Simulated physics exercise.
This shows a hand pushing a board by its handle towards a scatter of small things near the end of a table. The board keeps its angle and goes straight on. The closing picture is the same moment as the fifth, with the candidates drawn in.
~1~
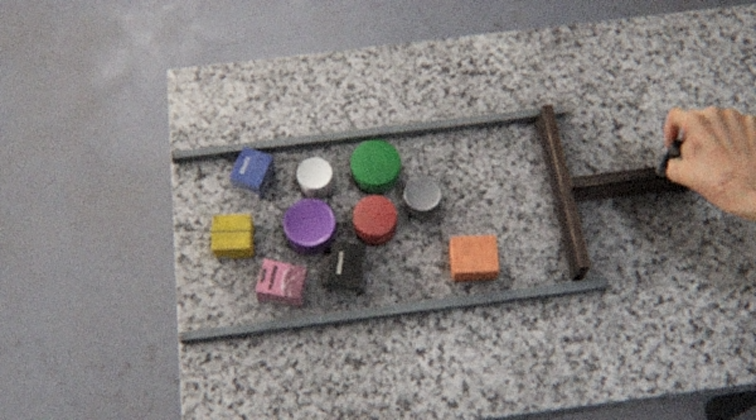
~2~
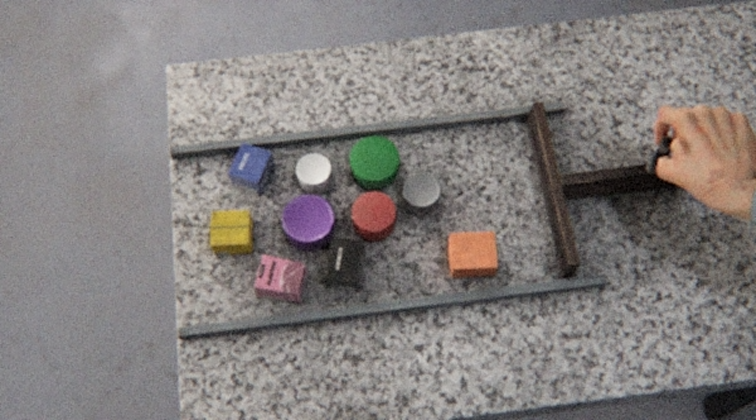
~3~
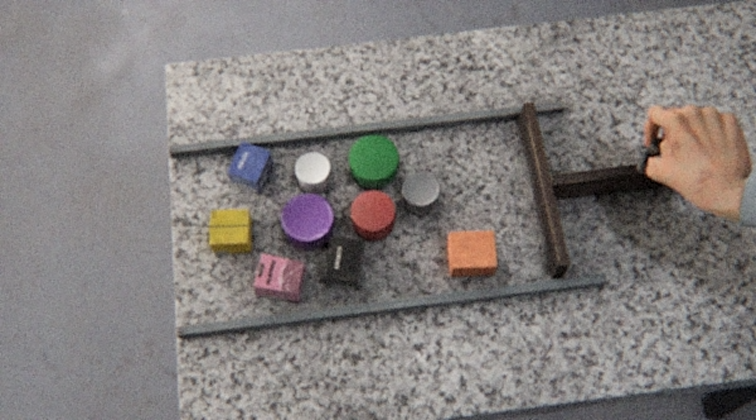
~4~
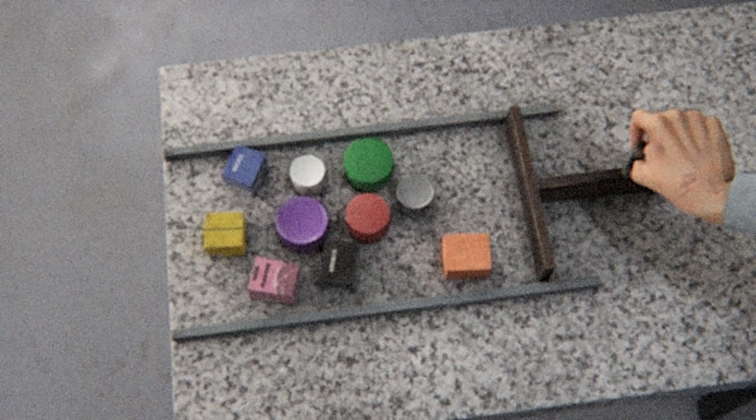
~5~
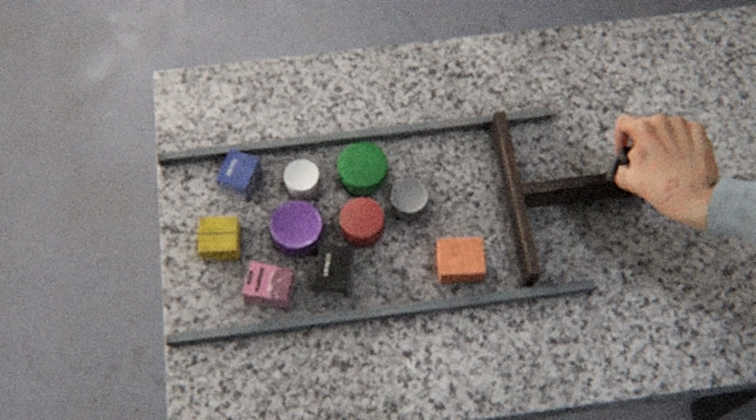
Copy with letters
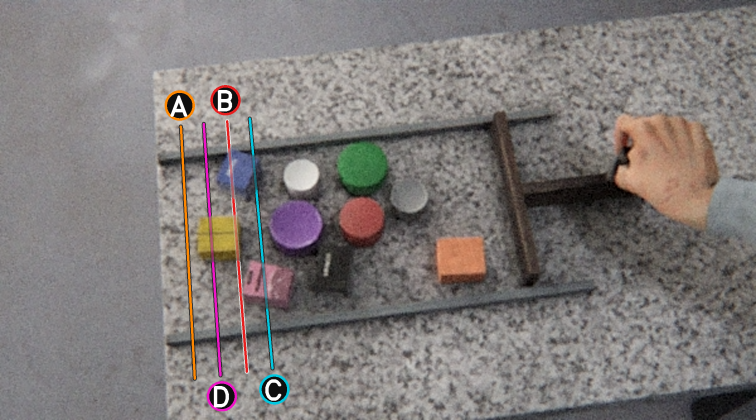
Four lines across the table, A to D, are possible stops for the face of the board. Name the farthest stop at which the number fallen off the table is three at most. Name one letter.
Stop at B.
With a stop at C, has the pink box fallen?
By then, yes.
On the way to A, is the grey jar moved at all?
Yes.
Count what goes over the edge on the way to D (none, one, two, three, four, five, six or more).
In all, six or more.
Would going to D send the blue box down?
By then, yes.
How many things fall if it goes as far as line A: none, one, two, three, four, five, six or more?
In all, six or more.
On the marked copy, A at (187, 245); B at (236, 239); C at (261, 236); D at (212, 242).
With B. Early on, board (417, 201); orange block (397, 269); grey jar (390, 202).
Further on, board (315, 213); yellow box (200, 243); pink box (215, 297).
At the end, board (237, 223); pink box over the edge; yellow box over the edge; two fallen.
As for the rest, A drops seven; C is within the limit but short; D drops six.
